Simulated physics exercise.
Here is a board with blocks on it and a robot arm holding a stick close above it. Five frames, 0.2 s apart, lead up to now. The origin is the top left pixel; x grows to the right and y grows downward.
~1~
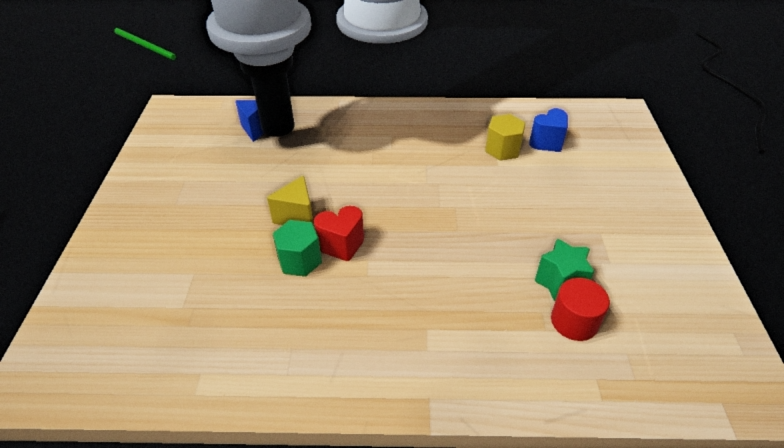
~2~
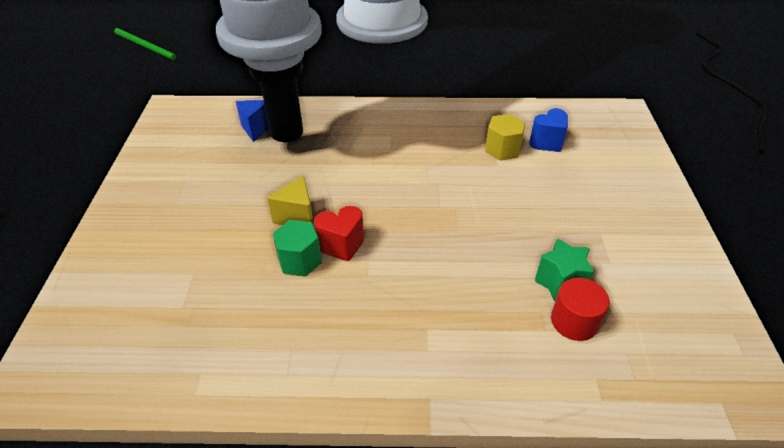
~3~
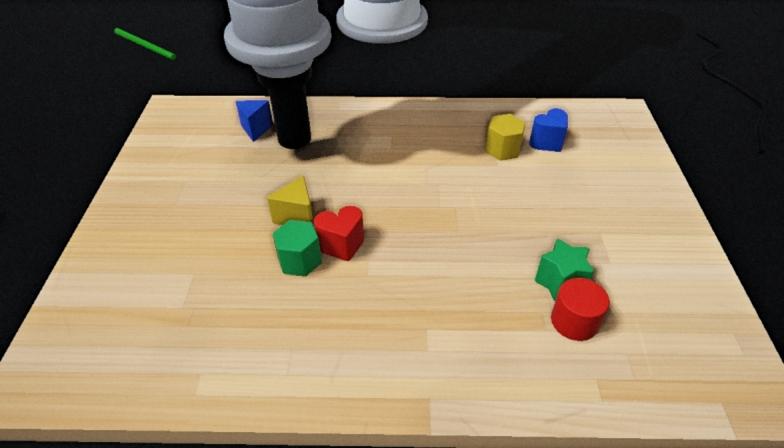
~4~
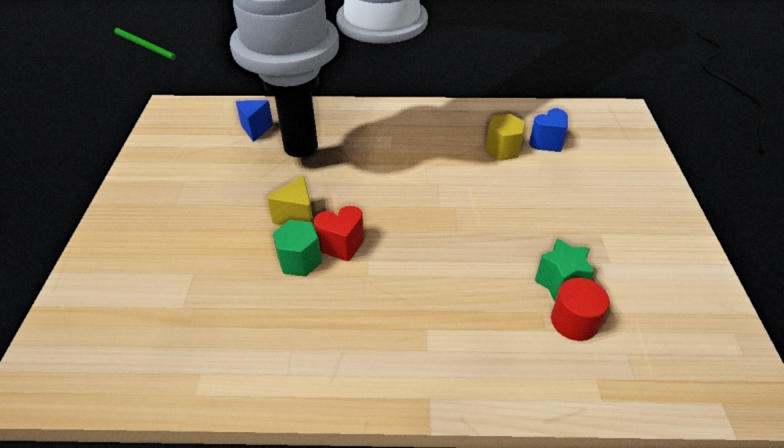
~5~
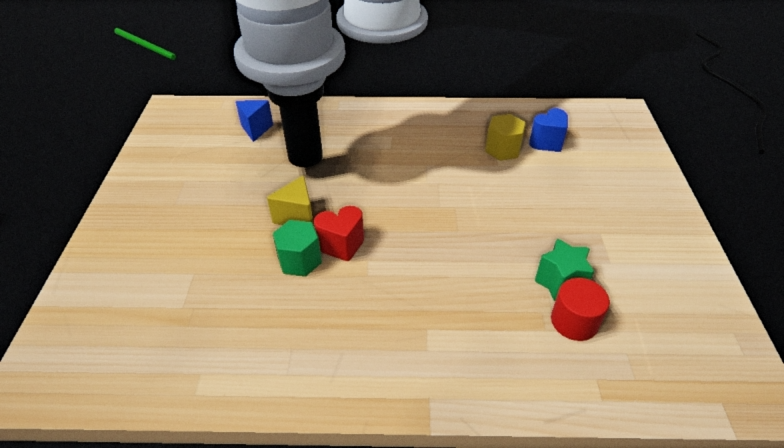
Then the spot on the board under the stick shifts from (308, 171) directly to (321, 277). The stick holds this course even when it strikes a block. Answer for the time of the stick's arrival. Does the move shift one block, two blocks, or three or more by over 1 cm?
The push moves three or more blocks more than 1 cm.
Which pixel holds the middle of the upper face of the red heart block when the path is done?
Roughly at (354, 238).
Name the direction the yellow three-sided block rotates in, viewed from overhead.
Viewed from the top, it goes clockwise.
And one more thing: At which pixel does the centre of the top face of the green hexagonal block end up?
My estimate: (276, 267).
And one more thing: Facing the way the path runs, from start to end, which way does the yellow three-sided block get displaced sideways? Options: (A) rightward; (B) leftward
Answer: A.
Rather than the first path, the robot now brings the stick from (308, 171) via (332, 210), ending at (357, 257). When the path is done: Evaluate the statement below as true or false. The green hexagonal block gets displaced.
Answer: False.
On the path given first. One third of the way, stick (309, 188); yellow three-sided block (286, 205), turned 20° clockwise; green hexagonal block (294, 237).
Two thirds of the way, stick (314, 223); yellow three-sided block (277, 222), turned 100° clockwise; green hexagonal block (288, 248), turned 25° anticlockwise; red heart block (346, 225), turned 25° anticlockwise.
At the end, stick (319, 263); yellow three-sided block (274, 225), turned 115° clockwise; green hexagonal block (276, 267); red heart block (354, 238), turned 90° anticlockwise.
